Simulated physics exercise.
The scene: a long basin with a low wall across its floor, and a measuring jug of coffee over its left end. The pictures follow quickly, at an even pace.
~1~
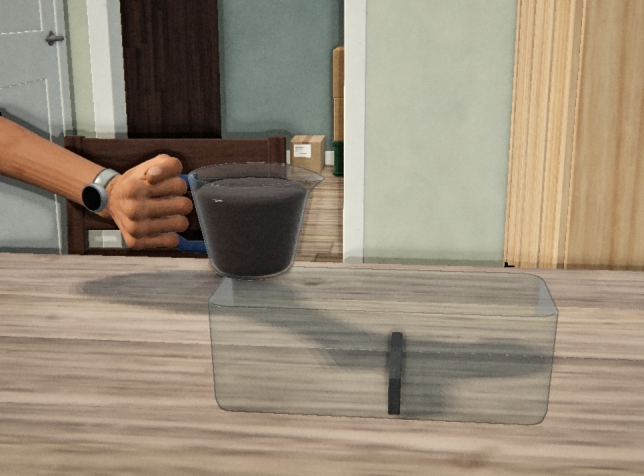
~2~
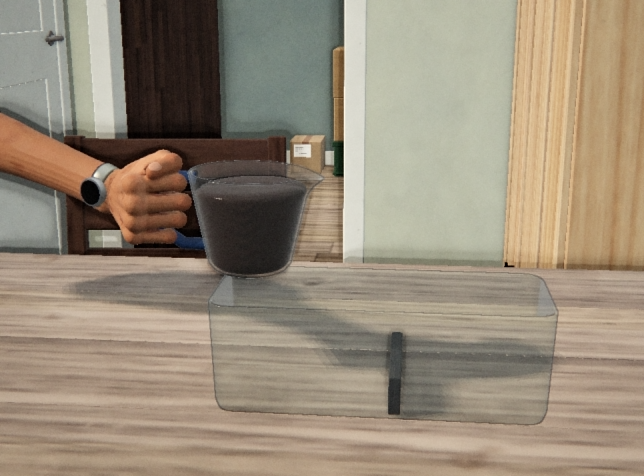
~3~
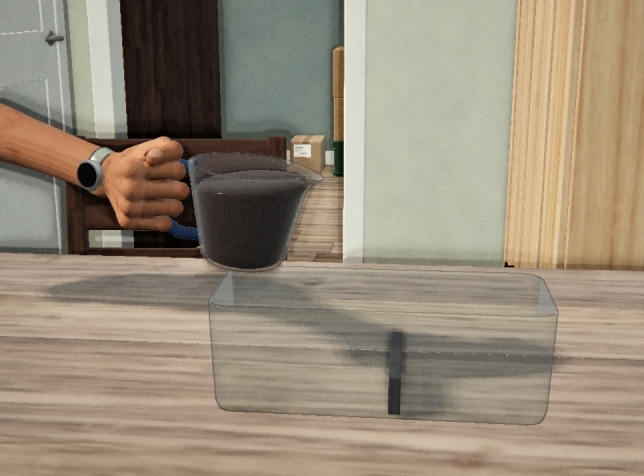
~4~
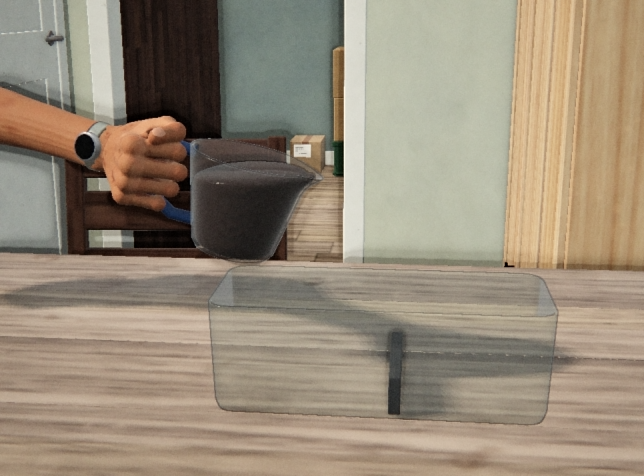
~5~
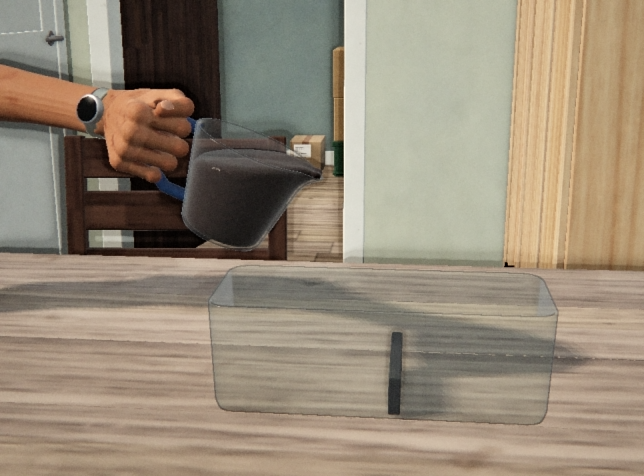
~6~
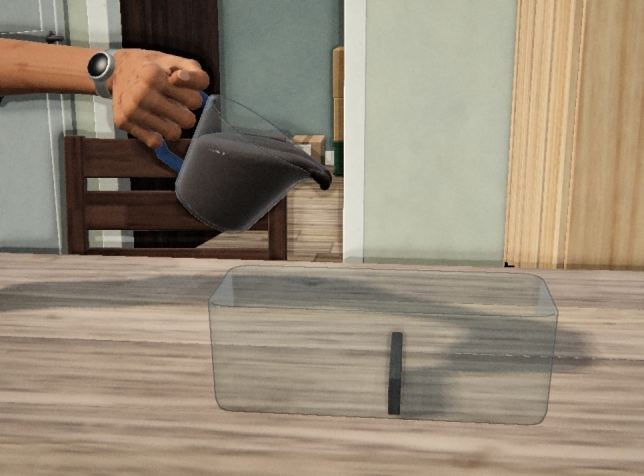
A hand lifting and tilting a clear jug of dark coffee rightward above a long transparent basin, the liquid reaching its spout.
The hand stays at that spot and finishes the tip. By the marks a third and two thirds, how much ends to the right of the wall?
It comes to more than two thirds.
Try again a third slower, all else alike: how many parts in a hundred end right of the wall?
Close to 85 per cent.
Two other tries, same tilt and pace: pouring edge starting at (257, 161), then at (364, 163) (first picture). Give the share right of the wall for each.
The first gives 10 %, the second 70 %.
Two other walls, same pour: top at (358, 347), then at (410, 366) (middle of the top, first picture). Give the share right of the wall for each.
First some 85, then 60 per cent.
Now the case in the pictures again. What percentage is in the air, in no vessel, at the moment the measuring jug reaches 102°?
Roughly 45 in a hundred.
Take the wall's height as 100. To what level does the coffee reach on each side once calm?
Near 10 on the left, 60 on the right.
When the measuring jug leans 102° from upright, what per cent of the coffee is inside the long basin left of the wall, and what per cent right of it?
The left part 5 per cent, the right part 10.
A moment on, the measuring jug is tipped right over and 38 per cent is still to pour, 6 is left of the wall and 10 right of it.
Next, the measuring jug is tipped right over and 0 per cent is still to pour, 7 is left of the wall and 82 right of it.
Then the measuring jug is tipped right over and 0 per cent is still to pour, 17 is left of the wall and 75 right of it.
Later the measuring jug is tipped right over and 0 per cent is still to pour, 18 is left of the wall and 75 right of it.
In the end 19 per cent lies left of the wall, 75 right of it and 6 outside.
